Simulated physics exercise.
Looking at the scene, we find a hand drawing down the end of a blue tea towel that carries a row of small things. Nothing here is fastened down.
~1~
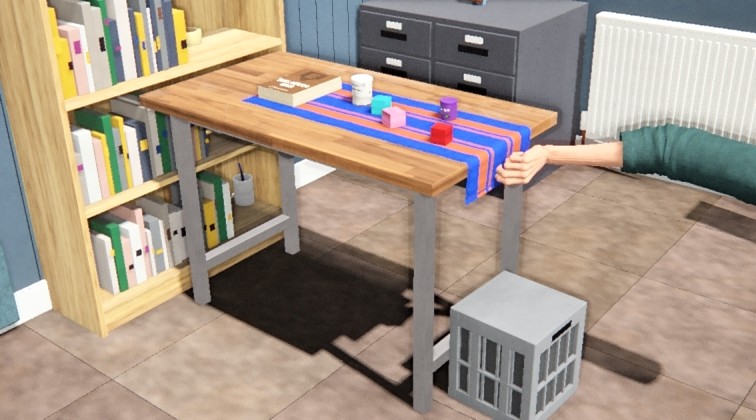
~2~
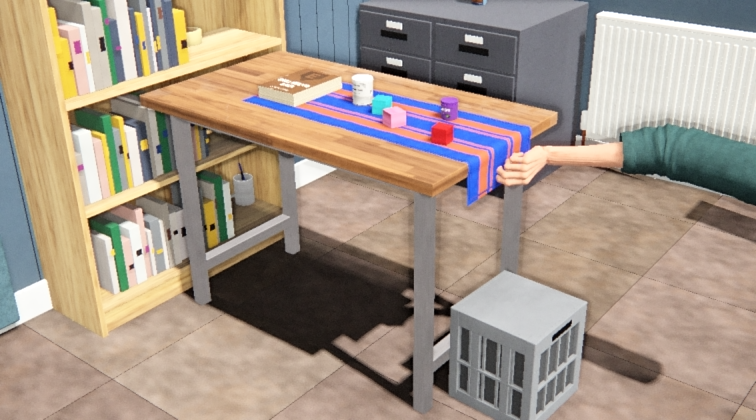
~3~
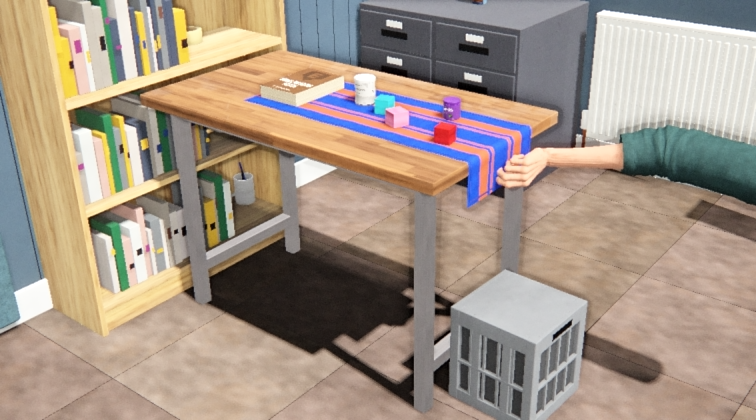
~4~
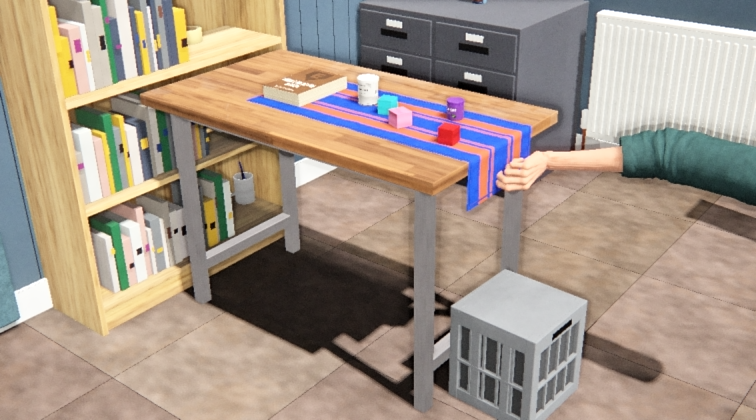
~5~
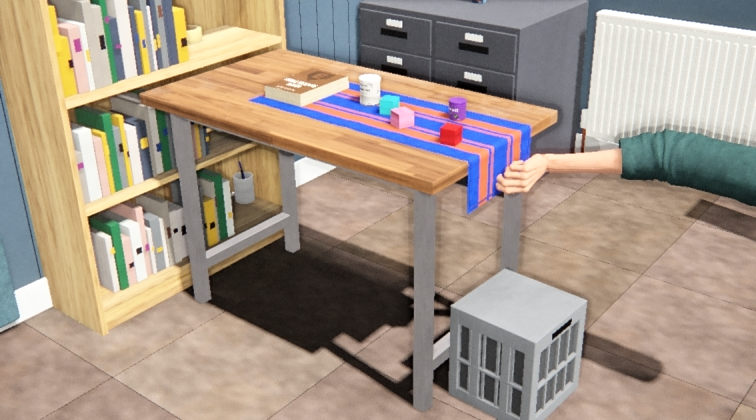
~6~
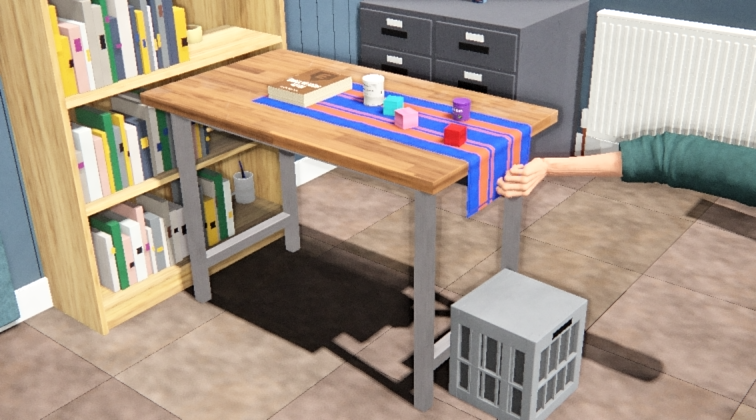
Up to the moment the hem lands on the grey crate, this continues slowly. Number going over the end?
Three.
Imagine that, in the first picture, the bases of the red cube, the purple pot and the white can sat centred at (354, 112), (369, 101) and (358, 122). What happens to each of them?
Looking at each one, the red cube remains in position, the purple pot remains in position and the white can remains in position.
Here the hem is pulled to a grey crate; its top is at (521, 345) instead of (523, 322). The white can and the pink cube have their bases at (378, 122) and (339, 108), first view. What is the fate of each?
The white can does not stay aboard, and the pink cube stays aboard.
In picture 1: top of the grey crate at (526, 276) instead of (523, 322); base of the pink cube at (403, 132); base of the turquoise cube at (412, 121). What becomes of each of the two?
In the end the pink cube is still on top and the turquoise cube is still on top.
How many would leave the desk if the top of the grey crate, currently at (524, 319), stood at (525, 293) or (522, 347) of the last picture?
Counts: 2 / 4.
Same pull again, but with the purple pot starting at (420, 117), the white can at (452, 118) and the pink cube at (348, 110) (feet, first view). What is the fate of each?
As for the purple pot, it goes off; the white can goes off; the pink cube stays aboard.
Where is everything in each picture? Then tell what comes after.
Hem (466, 205); red cube (442, 126); purple pot (449, 100); pink cube (394, 110); turquoise cube (381, 98); white can (362, 78); top of the crate (523, 322), in the first frame.
Hem (467, 206); red cube (443, 126), in the second frame.
Hem (467, 208); purple pot (452, 100), in the third frame.
Hem (467, 211); pink cube (400, 110); top of the crate (523, 320), in the fourth frame.
Hem (467, 214); turquoise cube (390, 98), in the fifth frame.
Hem (467, 217); red cube (456, 127); purple pot (462, 101); pink cube (406, 111); turquoise cube (393, 98); white can (373, 78), in the sixth frame.
Soon after, hem near (498, 252); red cube gone.
After that, hem on the crate; red cube, purple pot and pink cube gone.
In the end, hem on the crate; red cube, purple pot and pink cube gone. The answer is three.
